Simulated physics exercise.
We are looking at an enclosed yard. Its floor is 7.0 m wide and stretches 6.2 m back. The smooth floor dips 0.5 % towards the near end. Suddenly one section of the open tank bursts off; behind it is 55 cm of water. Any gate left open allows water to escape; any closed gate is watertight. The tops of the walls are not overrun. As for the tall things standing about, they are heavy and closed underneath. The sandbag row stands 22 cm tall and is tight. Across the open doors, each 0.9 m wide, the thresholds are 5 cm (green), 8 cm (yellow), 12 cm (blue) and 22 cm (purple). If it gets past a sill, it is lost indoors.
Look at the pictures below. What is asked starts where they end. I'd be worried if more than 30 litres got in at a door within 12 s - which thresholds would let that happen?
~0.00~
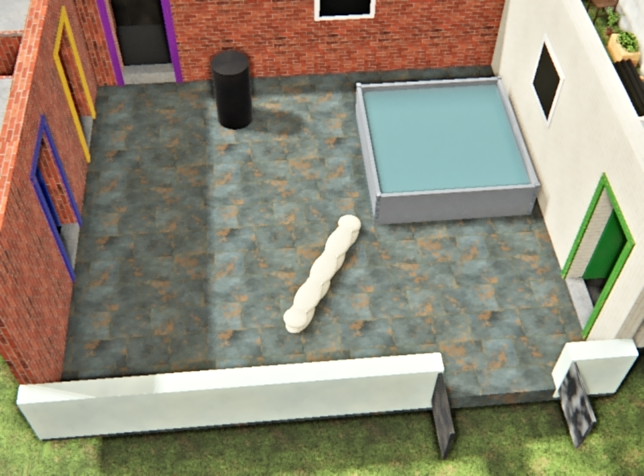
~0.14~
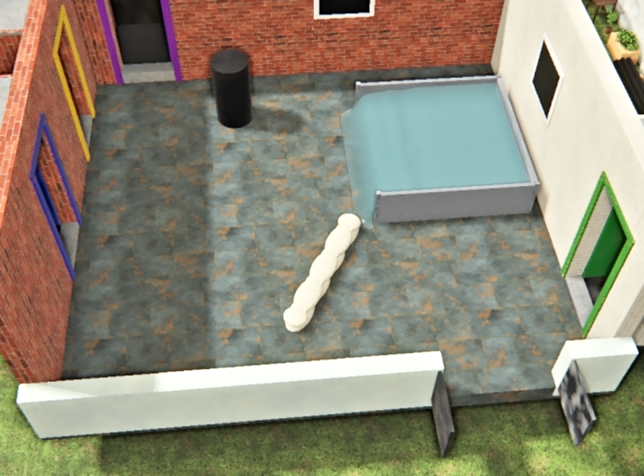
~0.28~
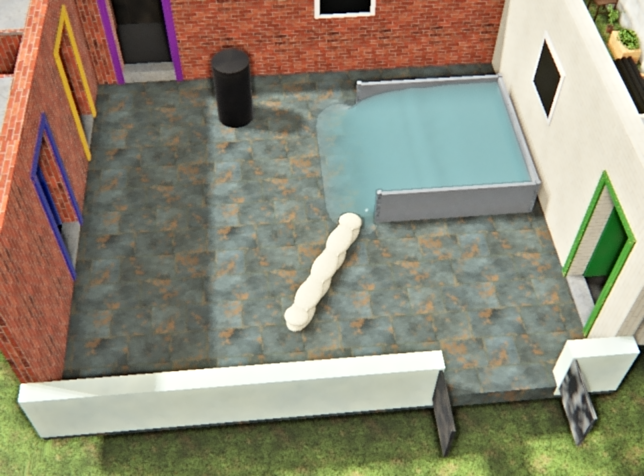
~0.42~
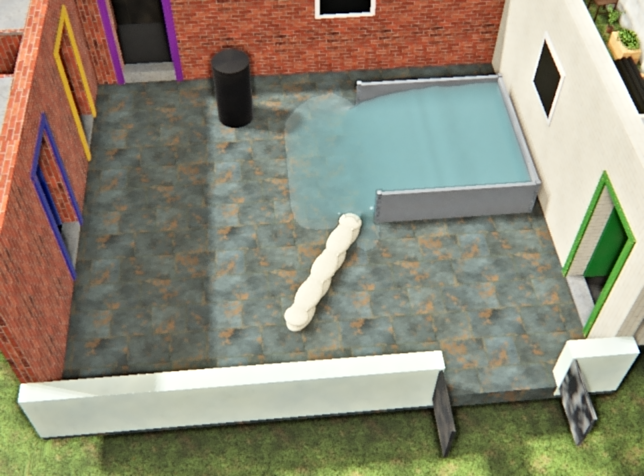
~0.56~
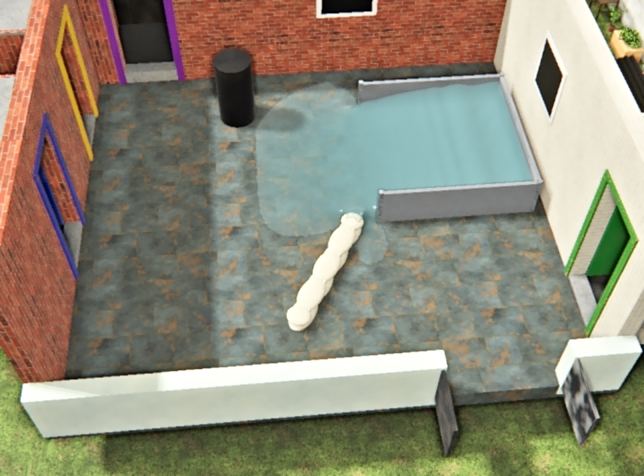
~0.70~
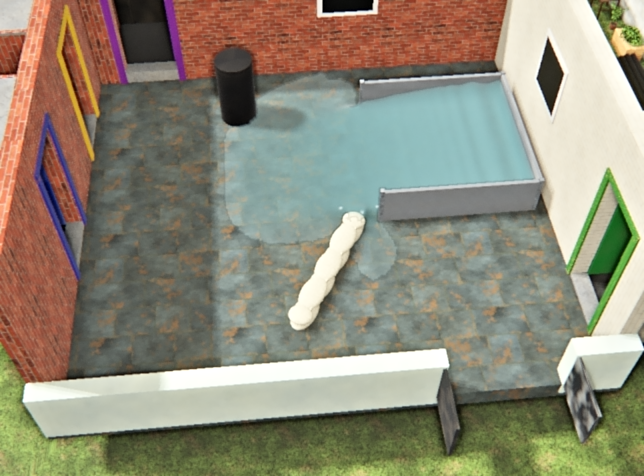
At the end, green door: The total grows larger than the cap, yellow door: The total grows larger than the cap, blue door: The total grows larger than the cap, purple door: The total remains smaller than the cap.
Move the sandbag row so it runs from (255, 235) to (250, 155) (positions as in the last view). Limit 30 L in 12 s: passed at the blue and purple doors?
Then the blue door is short of it and the purple door is short of it.
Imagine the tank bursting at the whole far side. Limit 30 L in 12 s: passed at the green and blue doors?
With respect to that limit, green ends up inside it, blue ends up inside it.
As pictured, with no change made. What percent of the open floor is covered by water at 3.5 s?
Around 60 per cent.
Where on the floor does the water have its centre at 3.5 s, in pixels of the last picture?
(254, 181).
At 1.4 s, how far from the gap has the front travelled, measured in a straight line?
I'd put it close to 4.6 m.
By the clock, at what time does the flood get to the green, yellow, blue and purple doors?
Green: 7.0 s; yellow: 1.5 s; blue: 1.6 s; purple: 1.8 s.
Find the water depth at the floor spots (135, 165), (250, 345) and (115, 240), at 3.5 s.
Close to 12, 1 and 19 centimetres.
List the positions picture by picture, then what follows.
In the first frame, still water, 55 cm deep, in the open tank at (442, 137).
In the second frame, water pours out at (368, 155) and has run 1.2 m, to (367, 224); typically 10 cm deep outside, 55 cm at the open tank's back.
In the third frame, water pours out at (369, 156) and has run 1.4 m, to (332, 108); typically 11 cm deep outside, 55 cm at the open tank's back.
In the fourth frame, water pours out at (369, 157) and has run 1.7 m, to (310, 102); typically 9 cm deep outside, 55 cm at the open tank's back.
In the fifth frame, water pours out at (371, 157) and has run 2.0 m, to (284, 103); typically 8 cm deep outside, 55 cm at the open tank's back.
In the sixth frame, water pours out at (372, 156) and has run 2.4 m, to (237, 219); typically 7 cm deep outside, 52 cm at the open tank's back.
After 1.4 s water covers 40 % of the floor and is deepest (28 cm) near (359, 213); green door not reached, yellow door not reached, blue door not reached, purple door not reached.
After 2.2 s water covers 50 % of the floor and is deepest (32 cm) near (103, 171); green door not reached, yellow door 21 cm at the sill, 21 L in, blue door 22 cm at the sill, 6 L in, purple door 4 cm at the sill, 0 L in.
After 3.5 s water covers 60 % of the floor and is deepest (33 cm) near (64, 409); green door not reached, yellow door 24 cm at the sill, 122 L in, blue door 22 cm at the sill, 56 L in, purple door 14 cm at the sill, 0 L in.
After 7.0 s water covers 90 % of the floor and is deepest (16 cm) near (64, 409); green door not reached, yellow door 9 cm at the sill, 235 L in, blue door 10 cm at the sill, 85 L in, purple door 9 cm at the sill, 0 L in.
After 12.0 s water covers 95 % of the floor and is deepest (14 cm) near (537, 183); green door 9 cm at the sill, 53 L in, yellow door 4 cm at the sill, 236 L in, blue door 9 cm at the sill, 85 L in, purple door 3 cm at the sill, 0 L in.
